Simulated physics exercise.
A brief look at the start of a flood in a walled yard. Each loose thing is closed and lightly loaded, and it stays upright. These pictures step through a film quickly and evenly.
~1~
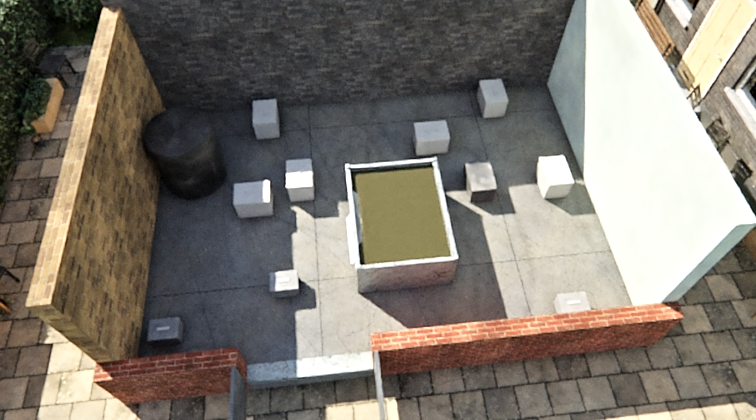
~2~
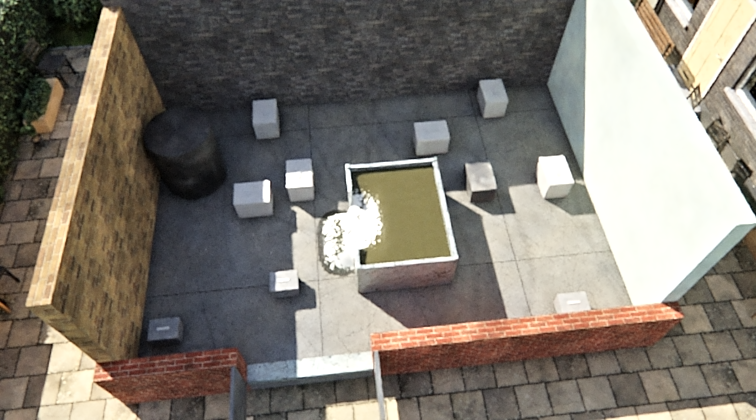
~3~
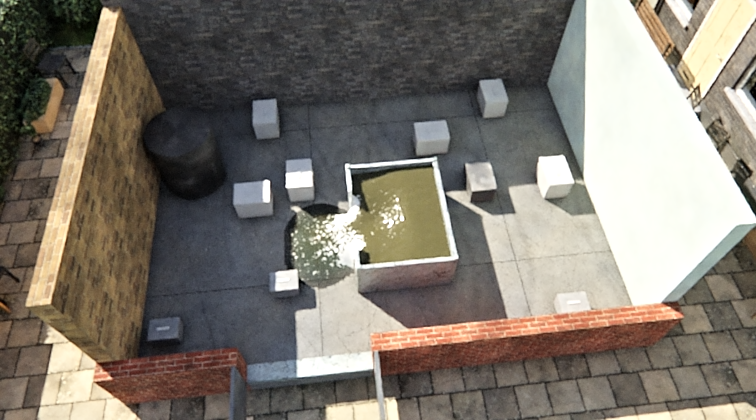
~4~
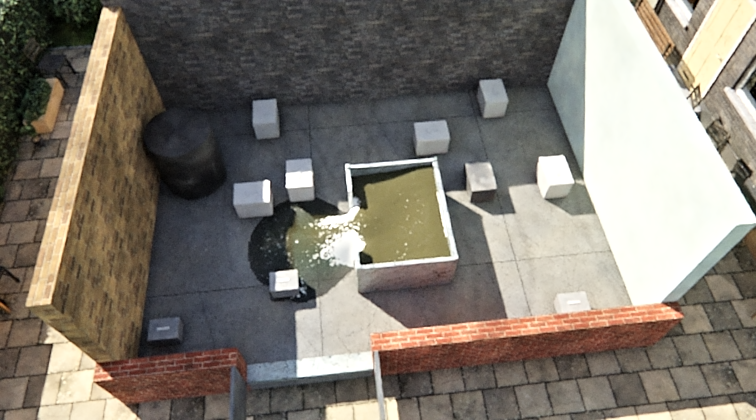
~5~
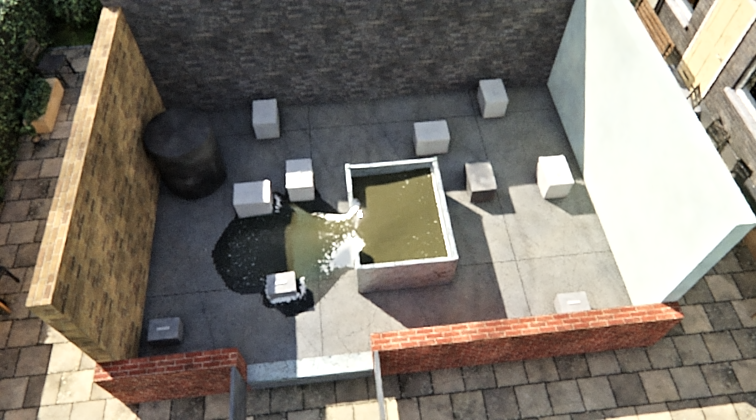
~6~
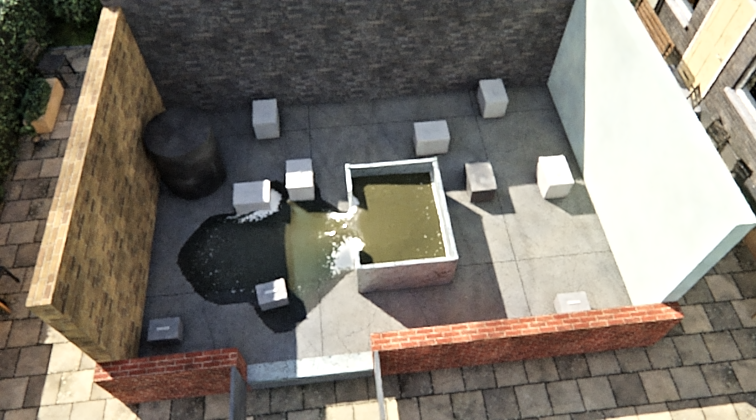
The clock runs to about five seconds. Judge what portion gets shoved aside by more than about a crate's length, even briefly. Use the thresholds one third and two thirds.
I'd put it under one third.
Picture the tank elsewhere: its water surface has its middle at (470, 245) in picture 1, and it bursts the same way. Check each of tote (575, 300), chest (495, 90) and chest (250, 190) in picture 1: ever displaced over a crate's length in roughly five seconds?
First never got that far, then never got that far, then got that far.
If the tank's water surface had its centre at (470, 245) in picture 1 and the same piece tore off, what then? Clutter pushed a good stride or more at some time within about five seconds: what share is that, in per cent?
I'd put it at around 20 per cent.
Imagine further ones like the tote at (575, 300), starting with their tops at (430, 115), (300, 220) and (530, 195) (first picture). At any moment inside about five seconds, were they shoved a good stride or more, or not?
First falls short; second driven off; third falls short.
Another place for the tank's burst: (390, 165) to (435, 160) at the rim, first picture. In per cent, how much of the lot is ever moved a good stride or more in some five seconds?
It comes out at roughly 40 per cent.
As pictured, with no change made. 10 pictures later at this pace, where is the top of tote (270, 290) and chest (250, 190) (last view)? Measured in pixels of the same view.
I'd say around (185, 340) for the first and around (196, 201) for the second.
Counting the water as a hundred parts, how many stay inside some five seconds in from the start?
About 92 percent.
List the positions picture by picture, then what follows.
In the first frame, a tote at (284, 280), on the bottom; a chest at (252, 192) rests on the ground; 0 of 10 have shifted.
In the second frame, a tote at (284, 280), on the bottom; a chest at (252, 192) rests on the ground; 0 of 10 have shifted.
In the third frame, a tote at (284, 280) rests on the ground; a chest at (252, 192) rests on the ground; 0 of 10 have shifted.
In the fourth frame, a tote at (284, 280), on the bottom; a chest at (252, 192) rests on the ground; 0 of 10 have shifted.
In the fifth frame, a tote at (281, 283) rests on the ground, close to its start; a chest at (252, 192) rests on the ground; 1 of 10 have shifted.
In the sixth frame, a tote at (271, 291) rests on the ground, close to its start; a chest at (251, 192), on the bottom; 1 of 10 have shifted.
A moment on, 1 of 10 are well off their spots; 0 afloat.
Next, 2 of 10 are well off their spots; 3 afloat.
Later, 2 of 10 are well off their spots; 3 afloat.
In the end, 3 of 10 are well off their spots, and 3 have been at some point; 2 afloat.
